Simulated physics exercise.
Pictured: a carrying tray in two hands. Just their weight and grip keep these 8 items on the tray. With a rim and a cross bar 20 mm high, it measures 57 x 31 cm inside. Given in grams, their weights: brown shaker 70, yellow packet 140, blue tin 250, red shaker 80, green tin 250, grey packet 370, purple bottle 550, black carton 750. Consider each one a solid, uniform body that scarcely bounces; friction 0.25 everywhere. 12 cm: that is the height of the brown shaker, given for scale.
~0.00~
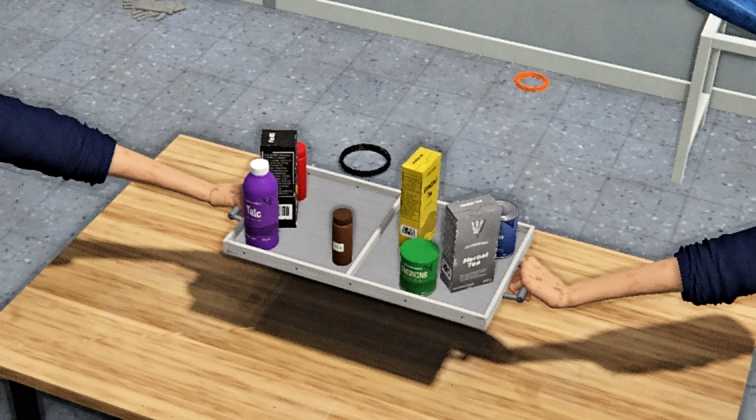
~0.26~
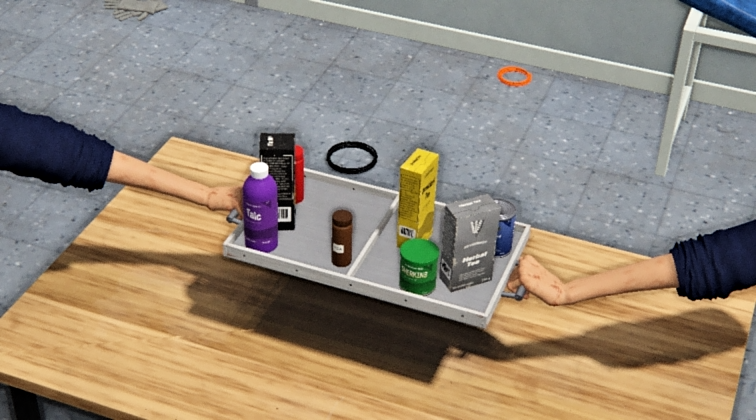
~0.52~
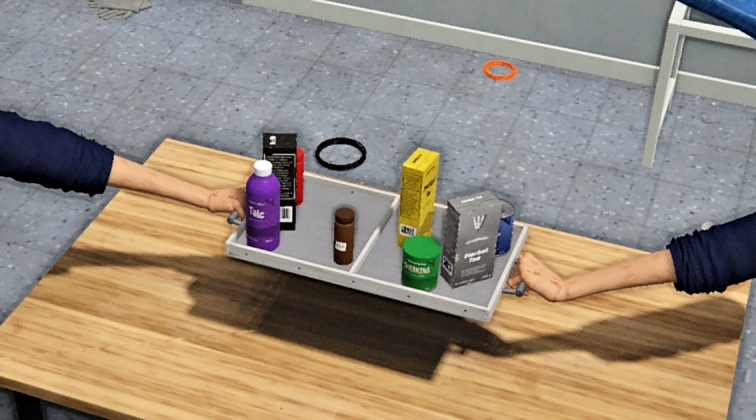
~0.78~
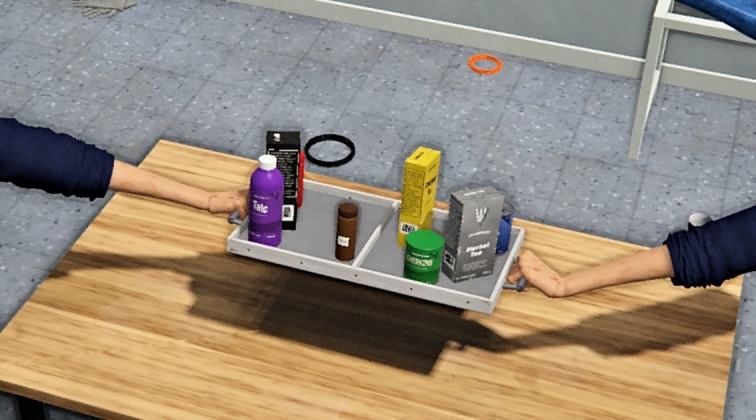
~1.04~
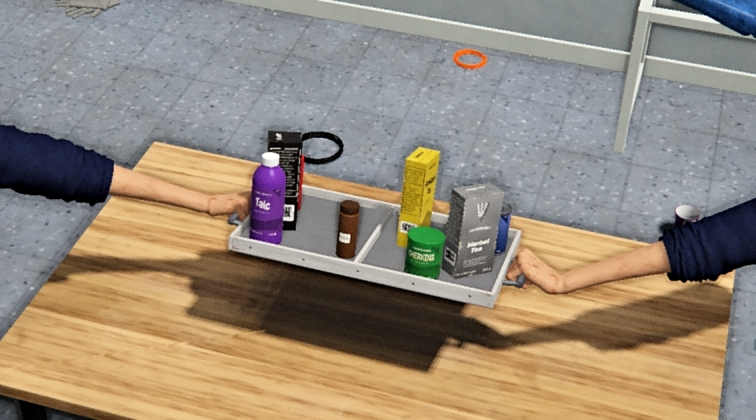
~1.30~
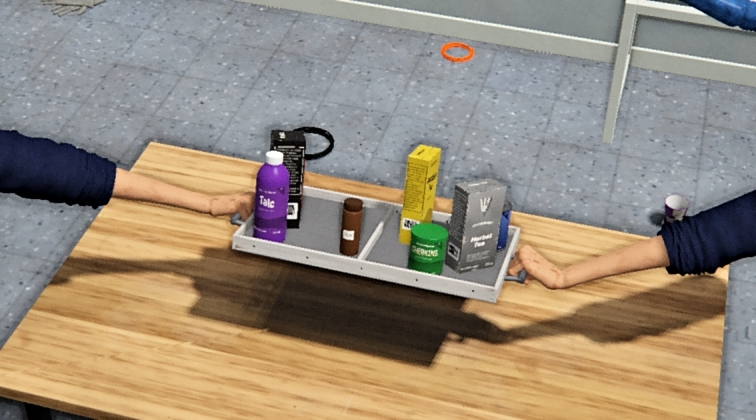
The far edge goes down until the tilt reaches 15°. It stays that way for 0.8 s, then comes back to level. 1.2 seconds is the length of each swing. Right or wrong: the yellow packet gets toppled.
Wrong.
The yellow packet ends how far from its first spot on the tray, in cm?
About 8 cm.
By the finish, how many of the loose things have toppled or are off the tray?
My answer is 2.
After 1.70 s, tray at 15°, far edge down; yellow packet moved 4 cm near (423, 190); black carton moved 5 cm; grey packet moved 5 cm.
After 2.30 s, tray at 14°, far edge down; yellow packet moved 8 cm near (428, 184); black carton 9° off its base; purple bottle moved 13 cm.
After 2.90 s, tray at 3°, far edge down; red shaker and black carton now off the tray; yellow packet moved 8 cm near (427, 180); brown shaker moved 19 cm.
After 3.30 s, tray level; yellow packet moved 8 cm near (427, 179); brown shaker moved 19 cm; green tin moved 14 cm.
In the end (3.8 s), off the tray and tipped over, red shaker and black carton; not toppled but over 5 cm from the start, brown shaker, yellow packet, green tin, grey packet and purple bottle; the last one under 5 cm from the start. In the last view, yellow packet near (427, 179).
